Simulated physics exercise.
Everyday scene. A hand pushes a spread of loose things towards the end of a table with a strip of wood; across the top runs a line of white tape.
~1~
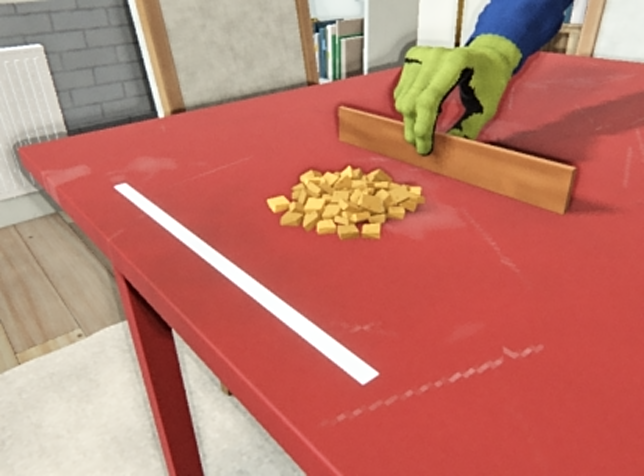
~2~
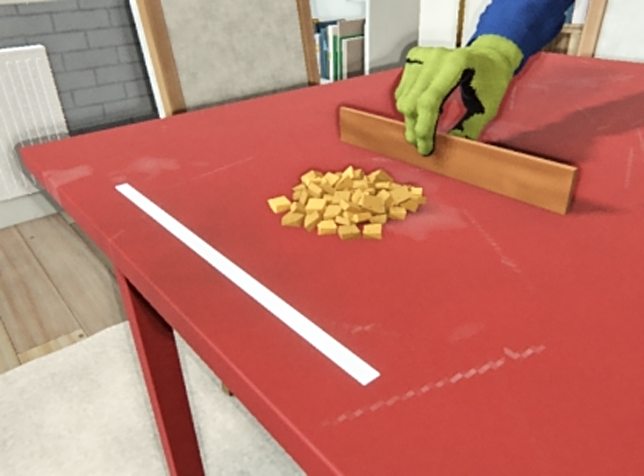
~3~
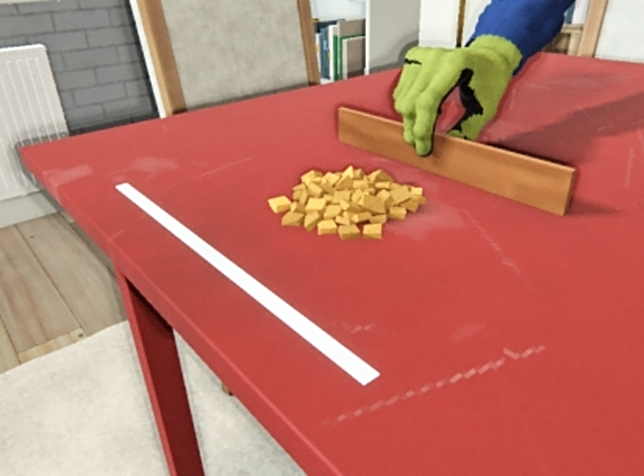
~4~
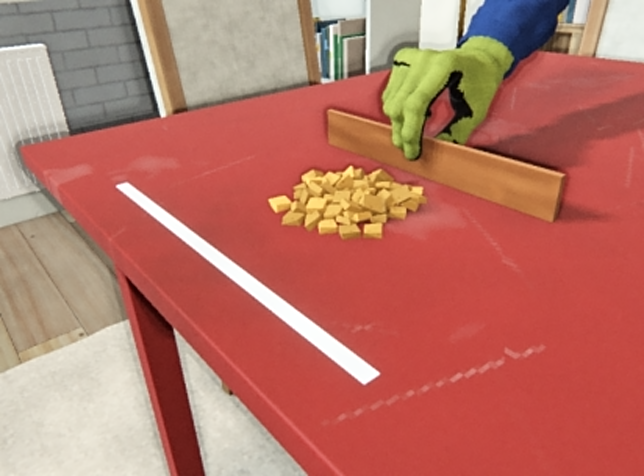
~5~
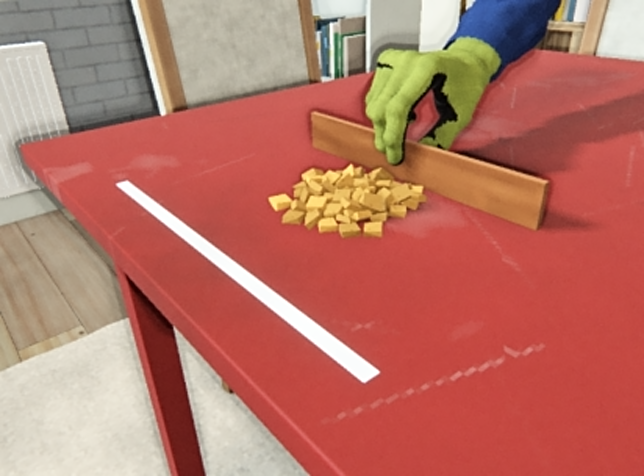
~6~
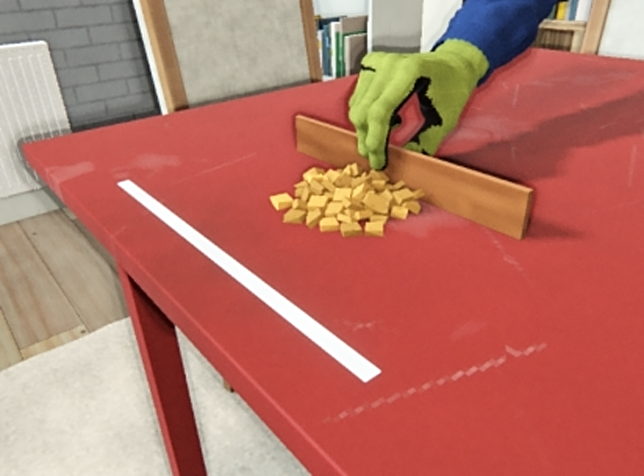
Green-gloved hand holding a strip of wood still on a red table, then sliding it left against a heap of yellow pieces.
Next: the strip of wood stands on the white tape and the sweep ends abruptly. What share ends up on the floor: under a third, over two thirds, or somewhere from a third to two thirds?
What remains is beyond a third and beneath two thirds.
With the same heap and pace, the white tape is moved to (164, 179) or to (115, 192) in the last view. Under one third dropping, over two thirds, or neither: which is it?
Try 1 - under a third; try 2 - beyond two thirds.
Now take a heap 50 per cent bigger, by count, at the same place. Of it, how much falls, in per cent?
Roughly 50 percent.
Just after the last frame, strip of wood still moving, near (303, 174); heap all on the table, its front near (213, 250).
A moment on, strip of wood stopped at the white tape; heap roughly a third over the edge.
Further on, strip of wood stopped at the white tape; heap roughly half over the edge.
When it is over, strip of wood stopped at the white tape; heap roughly half over the edge.
